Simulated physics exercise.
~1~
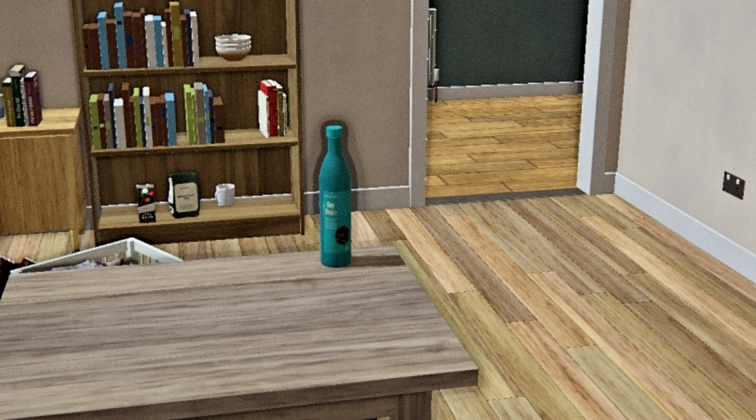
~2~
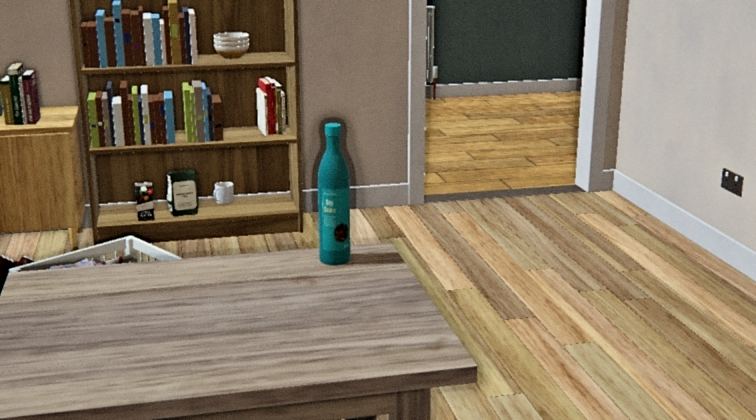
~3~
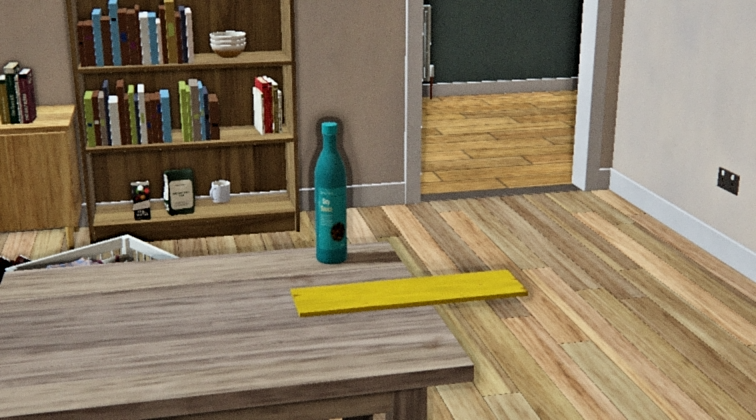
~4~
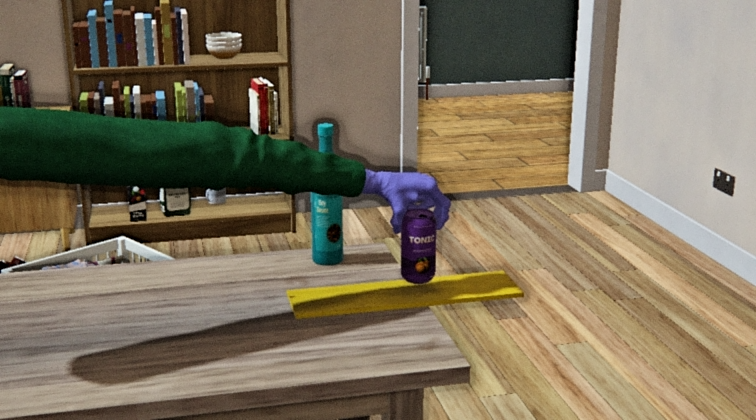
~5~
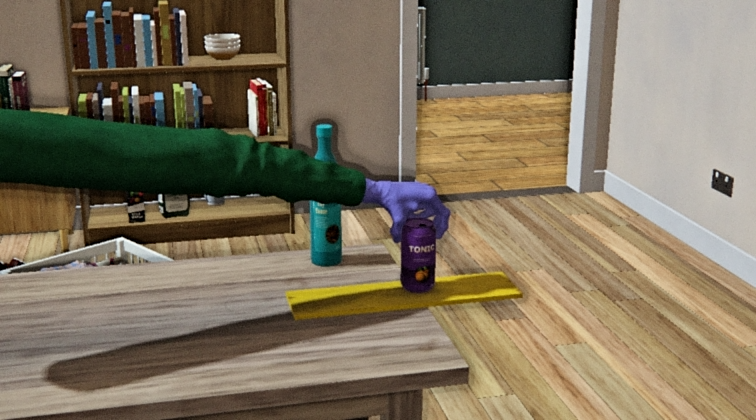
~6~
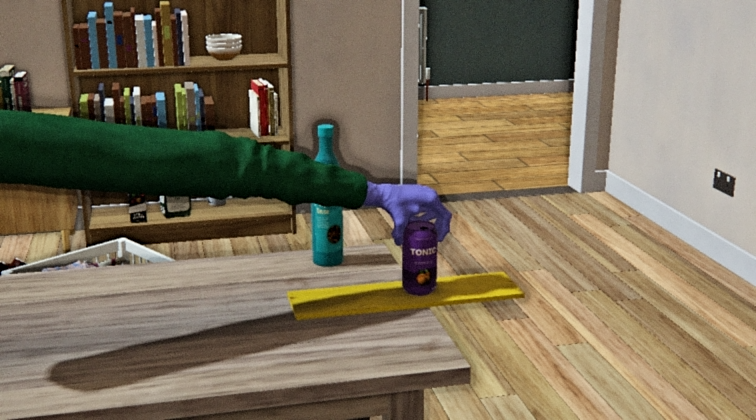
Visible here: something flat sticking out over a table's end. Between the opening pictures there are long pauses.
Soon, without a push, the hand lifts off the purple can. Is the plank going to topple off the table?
My prediction: It will be fine.
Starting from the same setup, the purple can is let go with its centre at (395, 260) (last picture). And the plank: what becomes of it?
Well, it simply stays in place.
Then, 0.20 s past the last view, nothing moves.
Then, 0.40 s past the last view, purple can resting near (420, 259).
Finally, all 3 still in place. Final places as the last picture's camera would see them, purple can near (420, 259). The plank holds.
